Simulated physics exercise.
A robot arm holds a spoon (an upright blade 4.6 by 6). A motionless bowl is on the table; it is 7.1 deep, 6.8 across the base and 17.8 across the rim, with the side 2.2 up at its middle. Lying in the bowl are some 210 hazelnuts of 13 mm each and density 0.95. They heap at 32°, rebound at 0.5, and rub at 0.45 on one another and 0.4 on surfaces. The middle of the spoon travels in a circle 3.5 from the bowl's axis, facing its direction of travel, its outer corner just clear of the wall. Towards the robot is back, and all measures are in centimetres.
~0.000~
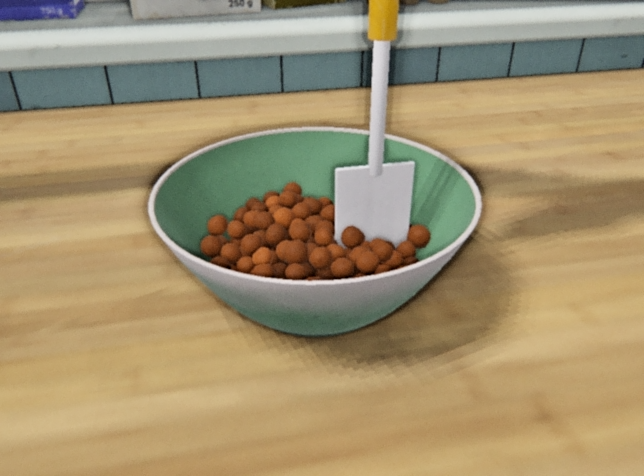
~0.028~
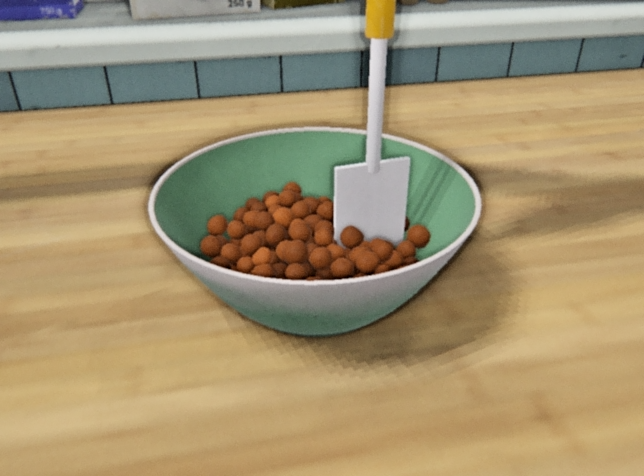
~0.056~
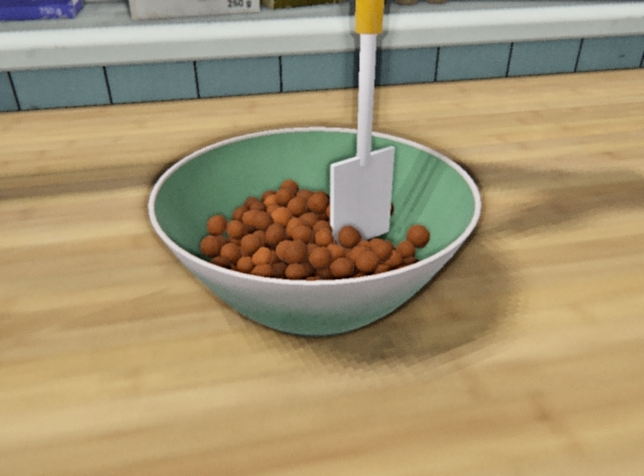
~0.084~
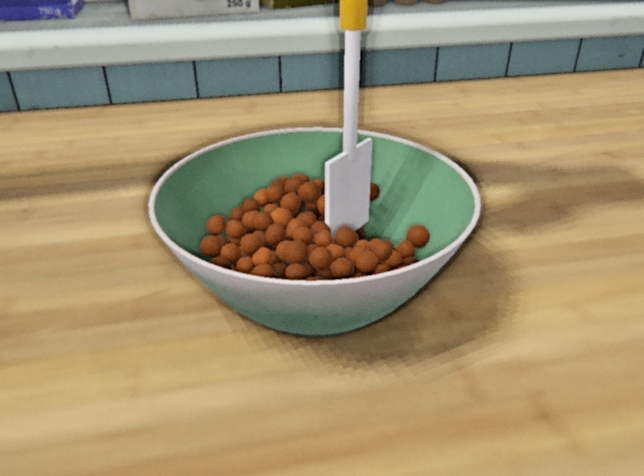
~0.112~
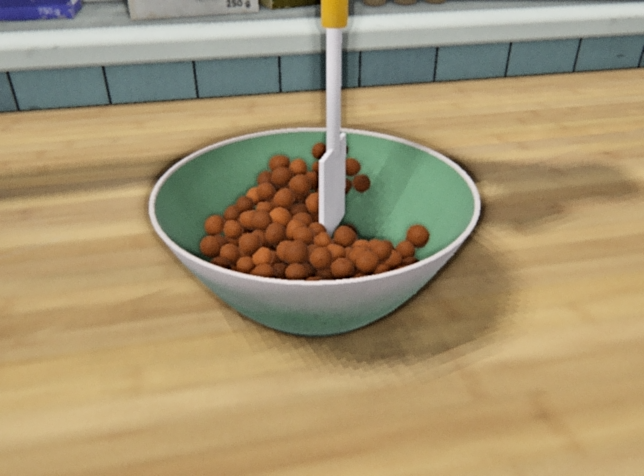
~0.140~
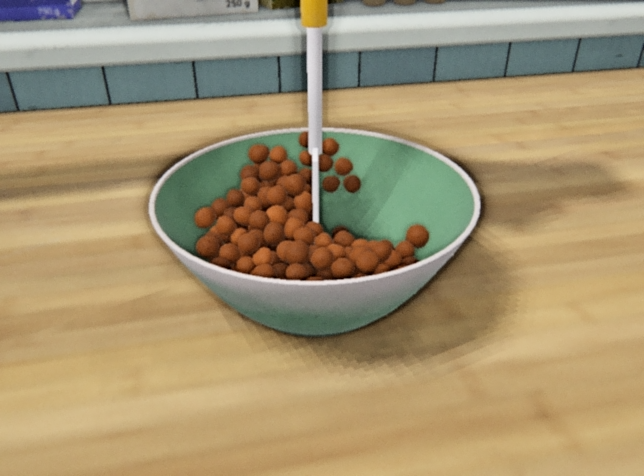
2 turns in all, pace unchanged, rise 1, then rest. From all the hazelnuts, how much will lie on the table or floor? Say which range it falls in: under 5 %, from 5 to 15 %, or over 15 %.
It falls from 5 to 15 %.
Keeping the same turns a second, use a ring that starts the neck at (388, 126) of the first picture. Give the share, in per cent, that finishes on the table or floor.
About 10 per cent.
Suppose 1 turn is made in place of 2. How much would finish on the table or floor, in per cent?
Then about 5 per cent.
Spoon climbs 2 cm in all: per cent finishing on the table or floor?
Near 5 in a hundred.
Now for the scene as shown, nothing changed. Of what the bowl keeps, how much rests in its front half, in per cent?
I'd say around 45 per cent.
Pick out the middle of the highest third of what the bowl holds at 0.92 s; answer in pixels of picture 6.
Around (268, 274).
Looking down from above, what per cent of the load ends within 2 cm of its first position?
Roughly 10 percent of the load.
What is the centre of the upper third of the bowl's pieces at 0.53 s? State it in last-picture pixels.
The top third is centred near (409, 216) in the last picture.
By 0.53 s, 329° round, highest piece 8 above the table; 197 in the bowl, 7 on the table or floor, 5 in flight or on the tool.
By 0.92 s, 221° round, highest piece 9 above the table; 192 in the bowl, 16 on the table or floor, 1 in flight or on the tool.
By 1.31 s, 0° round, highest piece 7 above the table; 188 in the bowl, 20 on the table or floor, 1 in flight or on the tool.
By 2.01 s, 0° round, highest piece 7 above the table; 188 in the bowl, 21 on the table or floor.
Final count, 188 in the bowl, 21 on the table or floor. That is 10 % on the table or floor.
